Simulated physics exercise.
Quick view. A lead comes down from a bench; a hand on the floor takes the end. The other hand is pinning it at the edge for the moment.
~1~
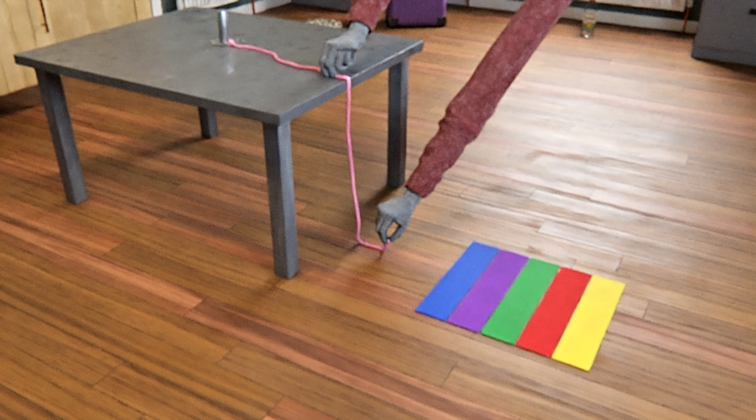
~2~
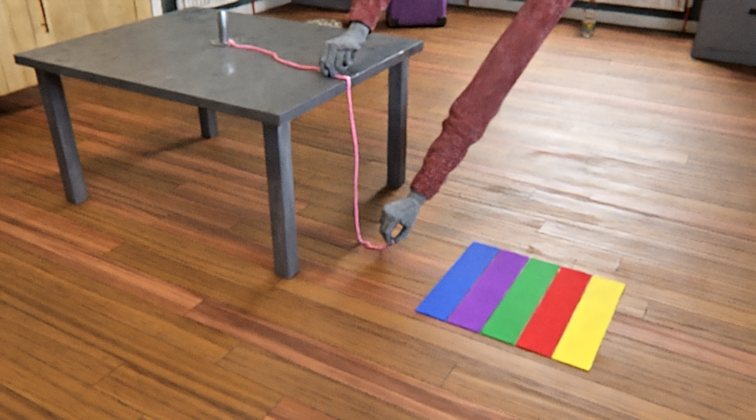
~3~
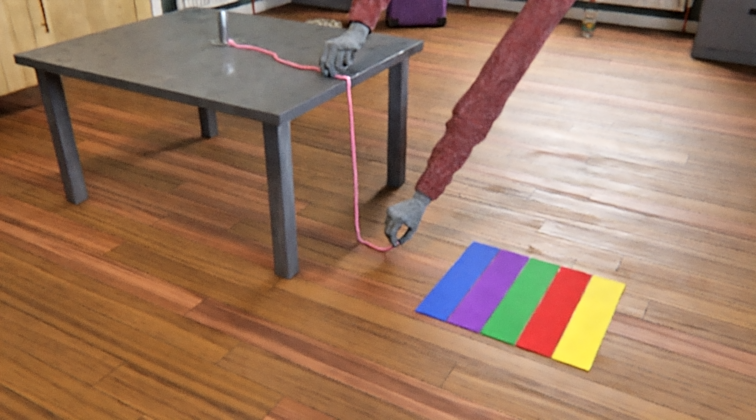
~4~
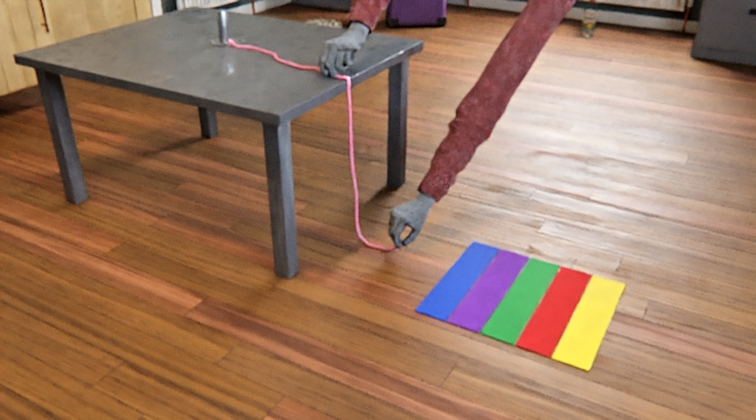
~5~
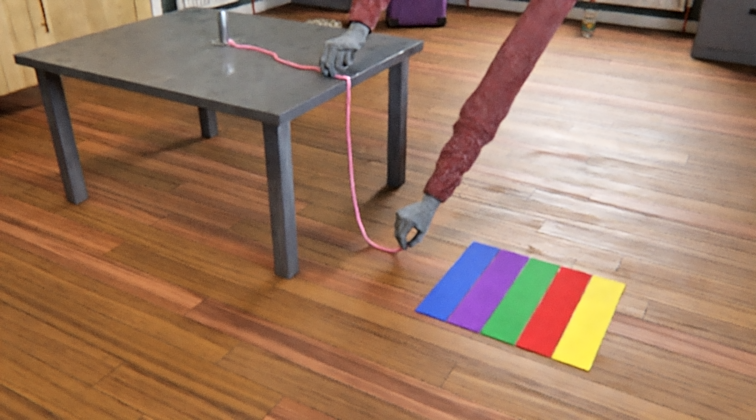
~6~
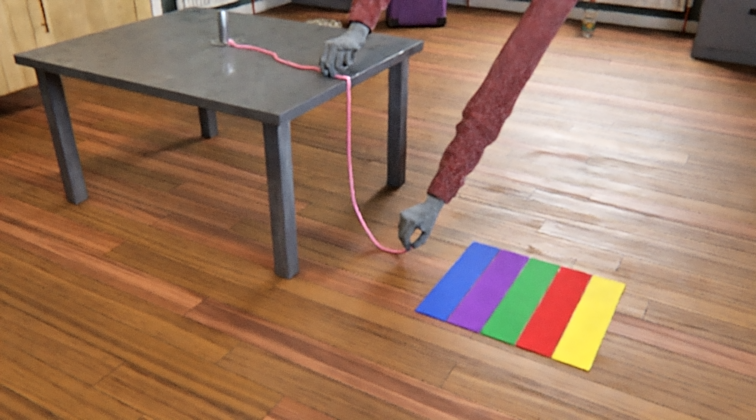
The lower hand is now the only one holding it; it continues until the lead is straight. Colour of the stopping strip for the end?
Purple.
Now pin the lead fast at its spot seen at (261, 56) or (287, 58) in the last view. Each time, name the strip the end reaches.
Try by try: Purple, then purple.
A little later, end near (441, 256); short of the strips.
Next, end near (479, 267); over blue.
When it is tight, end near (501, 274); over purple. It gets as far as the purple strip.
